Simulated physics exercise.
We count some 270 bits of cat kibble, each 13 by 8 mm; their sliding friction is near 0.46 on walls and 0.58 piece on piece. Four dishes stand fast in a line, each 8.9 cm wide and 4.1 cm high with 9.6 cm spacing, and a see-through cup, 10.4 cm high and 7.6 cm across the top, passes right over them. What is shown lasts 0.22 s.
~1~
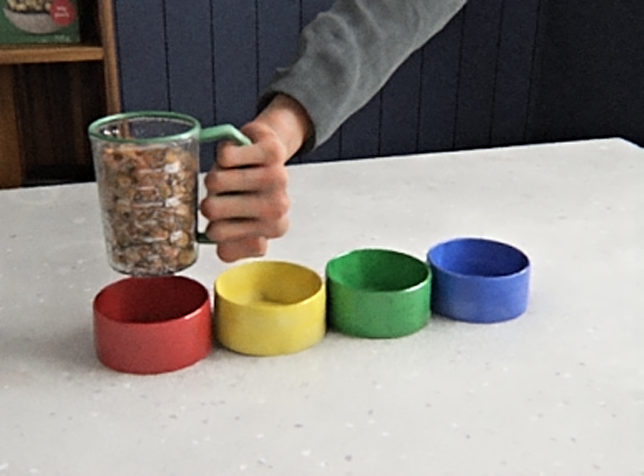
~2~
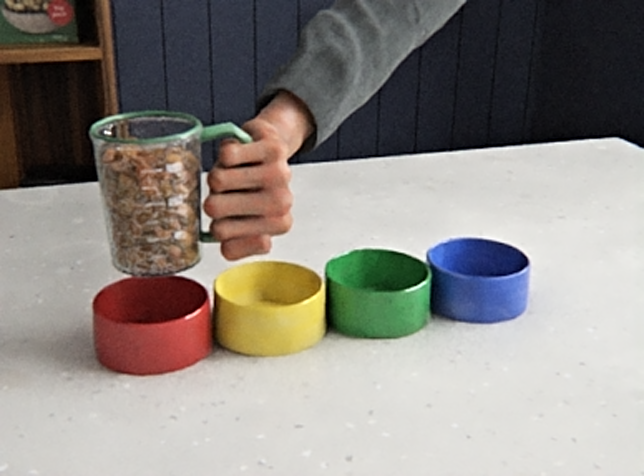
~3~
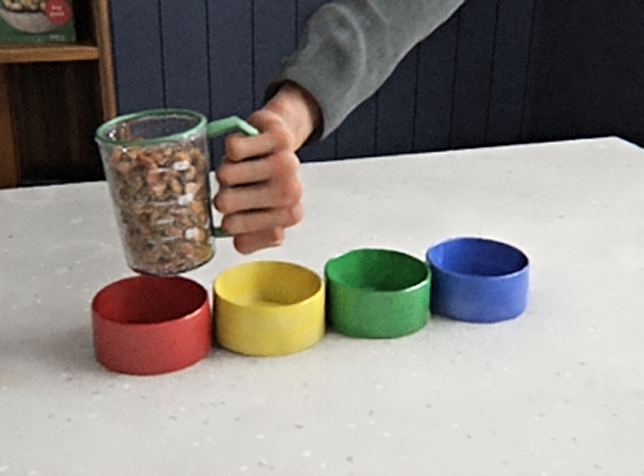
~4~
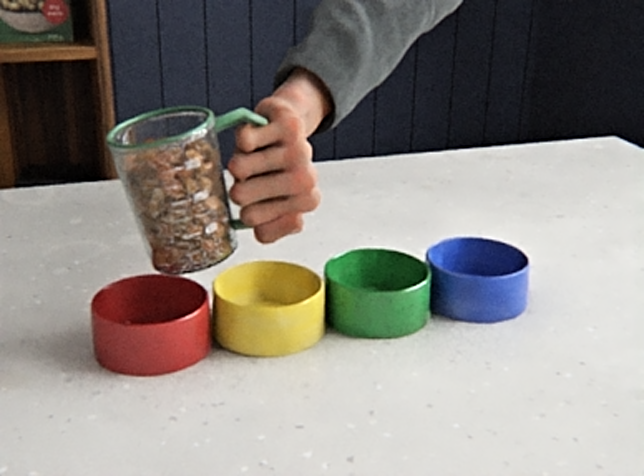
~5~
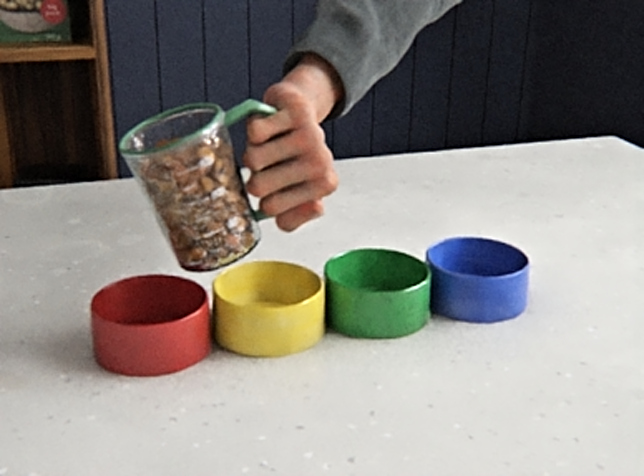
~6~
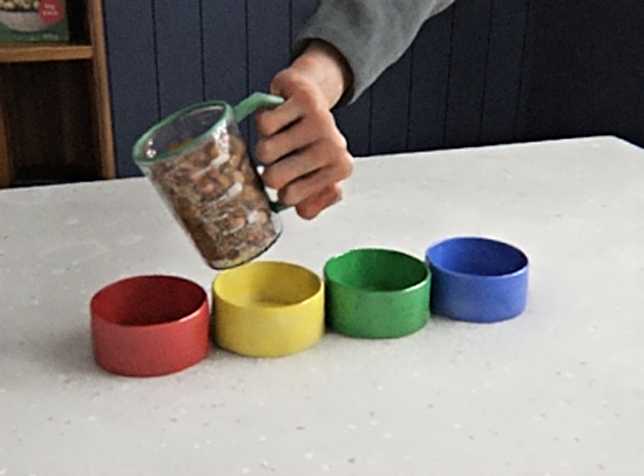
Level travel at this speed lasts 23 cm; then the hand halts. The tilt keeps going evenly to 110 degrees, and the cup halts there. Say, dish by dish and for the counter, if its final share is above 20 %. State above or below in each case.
In each case: Red dish below, blue dish below, green dish above, yellow dish below, counter below.
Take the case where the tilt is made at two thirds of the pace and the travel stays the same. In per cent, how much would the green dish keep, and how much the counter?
Result: Green dish 80, counter 10.
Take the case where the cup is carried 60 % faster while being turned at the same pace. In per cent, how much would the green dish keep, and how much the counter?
Shares: Green 90, counter 10.
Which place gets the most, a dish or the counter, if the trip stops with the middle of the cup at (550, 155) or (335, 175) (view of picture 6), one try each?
Top receivers, in order: Blue and yellow.
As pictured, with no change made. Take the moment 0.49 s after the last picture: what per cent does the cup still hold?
Around 95 percent.
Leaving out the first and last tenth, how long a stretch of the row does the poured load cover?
Roughly 7 cm of the row.
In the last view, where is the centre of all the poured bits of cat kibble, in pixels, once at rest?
Resting centre estimate: Around (367, 286).
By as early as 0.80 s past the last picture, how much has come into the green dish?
Some 25 in a hundred by then.
Then, 0.30 s after the last picture, tilt 73 degrees; cup holds 100 %.
Then, 0.49 s after the last picture, tilt 102 degrees; cup holds 95 %, yellow 5 %.
Then, 0.80 s after the last picture, tilt 110 degrees; cup holds 70 %, green 25 %, yellow 5 %.
In the end, red 0 %, blue 0 %, green 80 %, yellow 5 %, counter 5 %, cup 10 %.
